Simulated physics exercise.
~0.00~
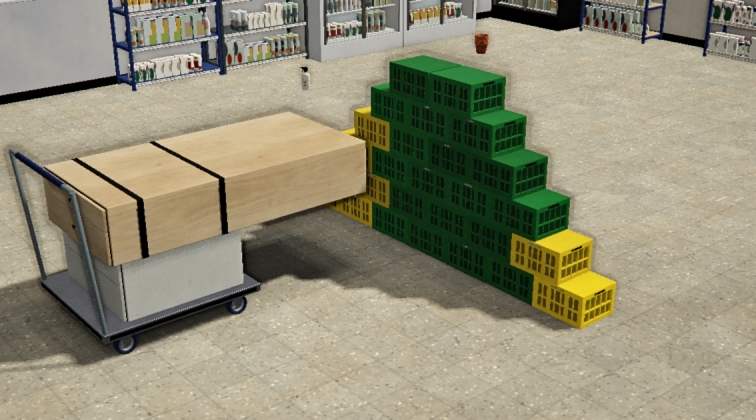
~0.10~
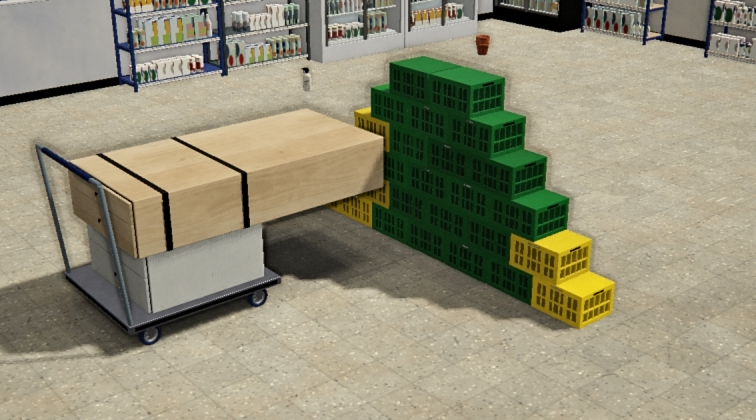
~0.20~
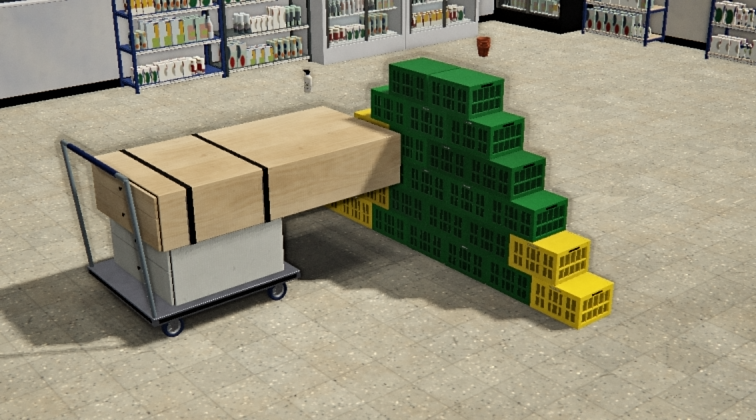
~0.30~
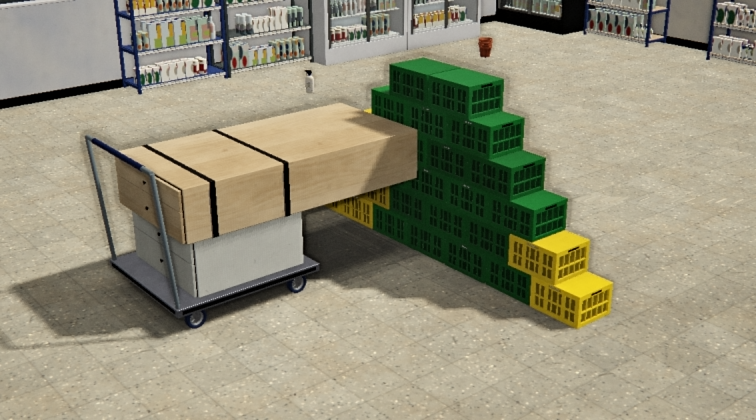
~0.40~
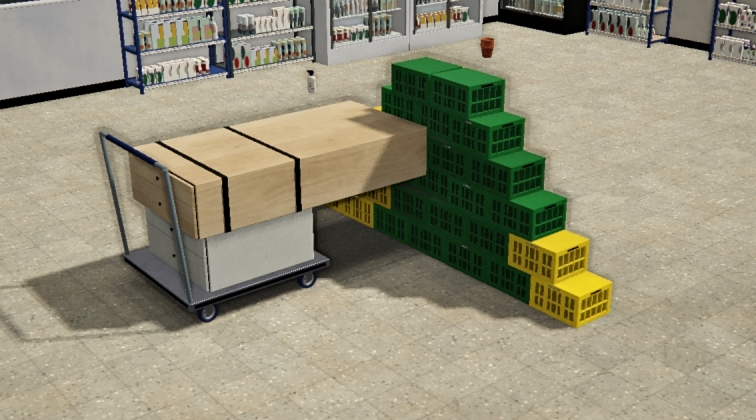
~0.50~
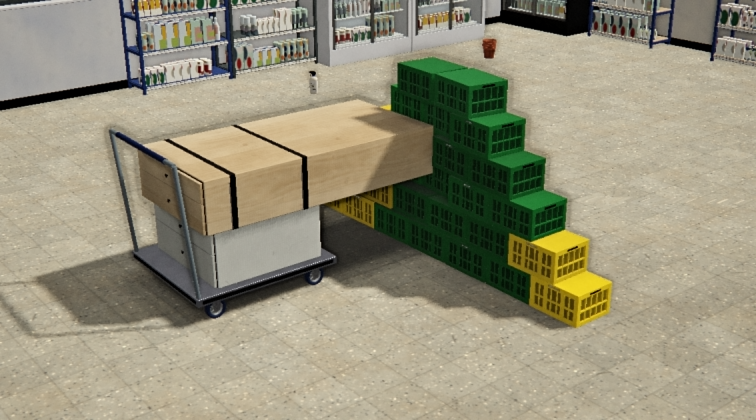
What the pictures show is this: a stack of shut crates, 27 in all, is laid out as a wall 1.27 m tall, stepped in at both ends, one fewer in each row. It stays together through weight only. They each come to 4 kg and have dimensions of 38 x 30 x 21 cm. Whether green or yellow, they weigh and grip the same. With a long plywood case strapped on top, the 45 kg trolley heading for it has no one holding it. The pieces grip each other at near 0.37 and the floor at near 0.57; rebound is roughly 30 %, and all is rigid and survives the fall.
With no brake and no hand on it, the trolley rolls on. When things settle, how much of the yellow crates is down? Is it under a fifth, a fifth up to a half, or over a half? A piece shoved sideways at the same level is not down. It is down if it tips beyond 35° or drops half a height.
It is a fifth up to a half.
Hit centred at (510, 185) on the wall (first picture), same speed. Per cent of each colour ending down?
Result - yellow: 0 %; green: 40 %.
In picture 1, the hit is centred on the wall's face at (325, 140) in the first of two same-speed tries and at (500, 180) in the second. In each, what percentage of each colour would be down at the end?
For yellow it's 50 then 0 per cent, for green 30 then 40 per cent.
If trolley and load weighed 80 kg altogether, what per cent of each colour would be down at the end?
Yellow 20, green 50 %.
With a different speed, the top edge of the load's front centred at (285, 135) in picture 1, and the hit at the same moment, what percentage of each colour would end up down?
Result - yellow: 20%; green: 50%.
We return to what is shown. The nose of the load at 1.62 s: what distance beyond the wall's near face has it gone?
Some 25 centimetres.
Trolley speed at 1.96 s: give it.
Its speed is around 0.0 m/s.
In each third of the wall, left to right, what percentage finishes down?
50, 70 and 0 per cent, from left to right.
After 0.90 s, load 20 cm past the wall's line, still rolling; none of the 8 yellow crates down (0 of 27 in all colours); top yellow crate leaning 10°; top green crate leaning 9°.
After 1.38 s, load 24 cm past the wall's line, still rolling; 2 of the 8 yellow crates down (3 of 27 in all colours); top yellow crate leaning 39°, 12 cm lower; top green crate leaning 32°, 9 cm lower.
After 1.62 s, load 25 cm past the wall's line, stopped; 2 of the 8 yellow crates down (12 of 27 in all colours); top yellow crate on its side; top green crate leaning 61°, 45 cm lower.
After 1.96 s, load 25 cm past the wall's line, stopped; 2 of the 8 yellow crates down (12 of 27 in all colours); top yellow crate upside down; top green crate on its side.
At rest (2.8 s), load 25 cm past the wall's line, stopped; 3 of the 8 yellow crates down (13 of 27 in all colours); top yellow crate upside down; top green crate on its side. That is 38 per cent. As the last picture would show them, middles, top yellow crate near (511, 184), top green crate near (619, 188).
